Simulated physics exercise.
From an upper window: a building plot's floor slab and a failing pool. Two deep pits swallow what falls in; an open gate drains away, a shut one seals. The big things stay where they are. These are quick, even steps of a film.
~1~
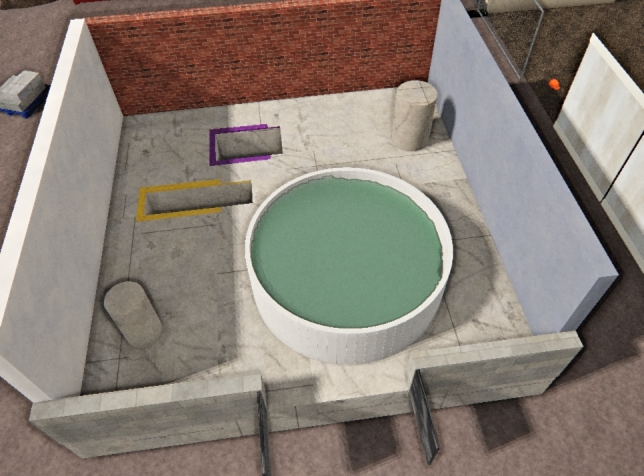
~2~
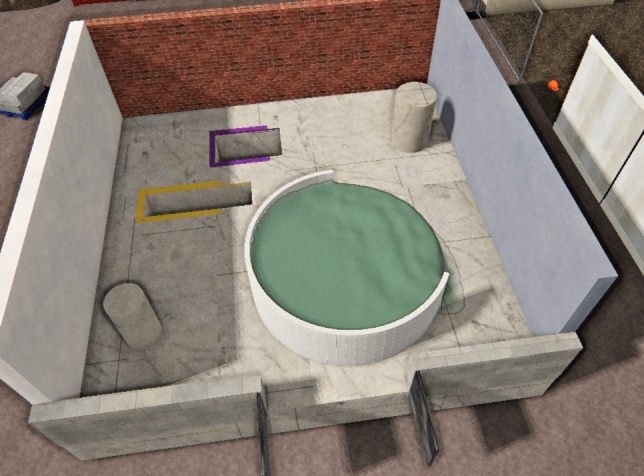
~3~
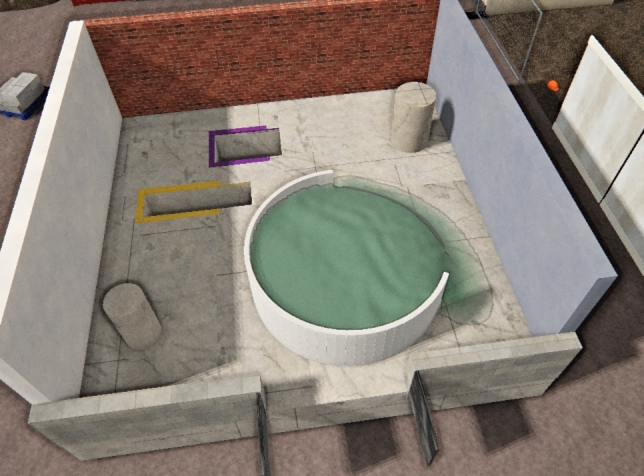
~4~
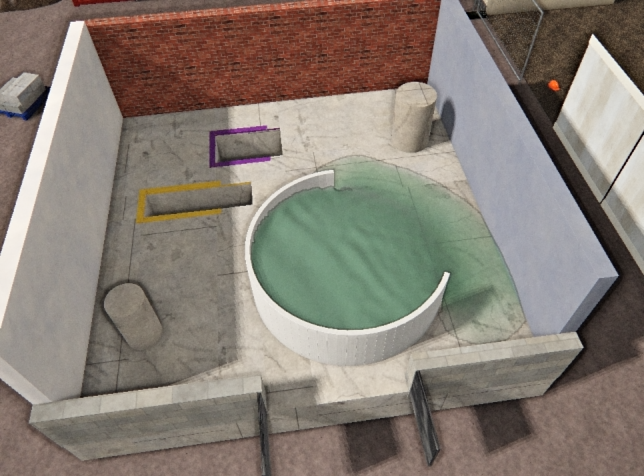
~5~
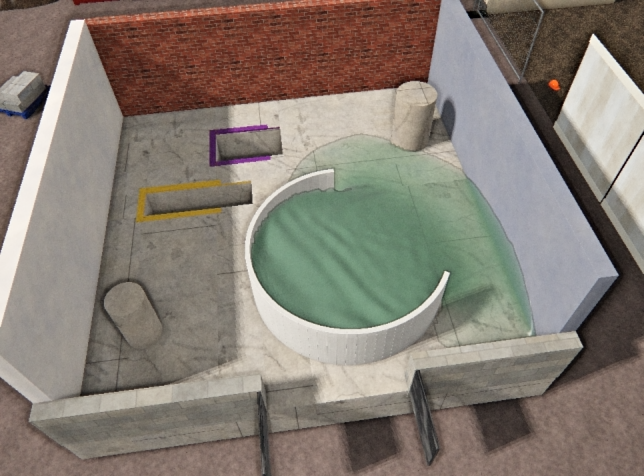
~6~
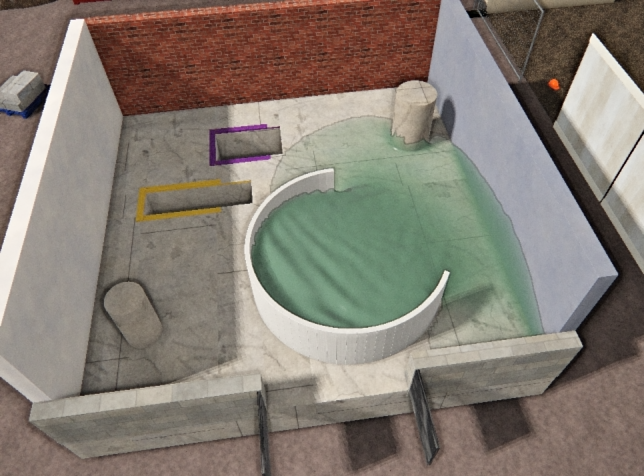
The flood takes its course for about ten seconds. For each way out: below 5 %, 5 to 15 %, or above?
The gate takes from 5 to 15 %; the yellow pit takes from 5 to 15 %; the purple pit takes over 15 %.
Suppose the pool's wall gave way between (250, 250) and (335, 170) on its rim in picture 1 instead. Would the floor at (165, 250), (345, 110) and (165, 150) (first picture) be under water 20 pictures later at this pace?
As listed: Wet, wet, under water.
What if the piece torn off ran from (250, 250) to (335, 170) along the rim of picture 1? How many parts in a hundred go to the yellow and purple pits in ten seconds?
Per cent: Yellow 45, purple 25.
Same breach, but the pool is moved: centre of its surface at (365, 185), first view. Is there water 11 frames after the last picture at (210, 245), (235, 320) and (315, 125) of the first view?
As listed: Not flooded, clear, flooded.
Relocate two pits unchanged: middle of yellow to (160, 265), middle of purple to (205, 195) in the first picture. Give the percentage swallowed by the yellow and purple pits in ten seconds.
In per cent: Yellow 15, purple 15.
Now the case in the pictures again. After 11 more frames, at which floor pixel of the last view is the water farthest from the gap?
Near (216, 109).
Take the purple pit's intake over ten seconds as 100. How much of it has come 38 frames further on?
Some 70 per cent.
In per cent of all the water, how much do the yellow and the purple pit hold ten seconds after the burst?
Roughly 8 per cent, then 30 per cent.
A moment on, water covers 40 % of the floor; the gate 0 %, the yellow pit 0 %, the purple pit 0 %.
Next, water covers 45 % of the floor; the gate 0 %, the yellow pit 0 %, the purple pit 0 %.
Then, water covers 65 % of the floor; the gate 3 %, the yellow pit 0 %, the purple pit 5 %.
Later, water covers 85 % of the floor; the gate 7 %, the yellow pit 3 %, the purple pit 20 %.
In the end, water covers 90 % of the floor; the gate 9 %, the yellow pit 8 %, the purple pit 30 %.
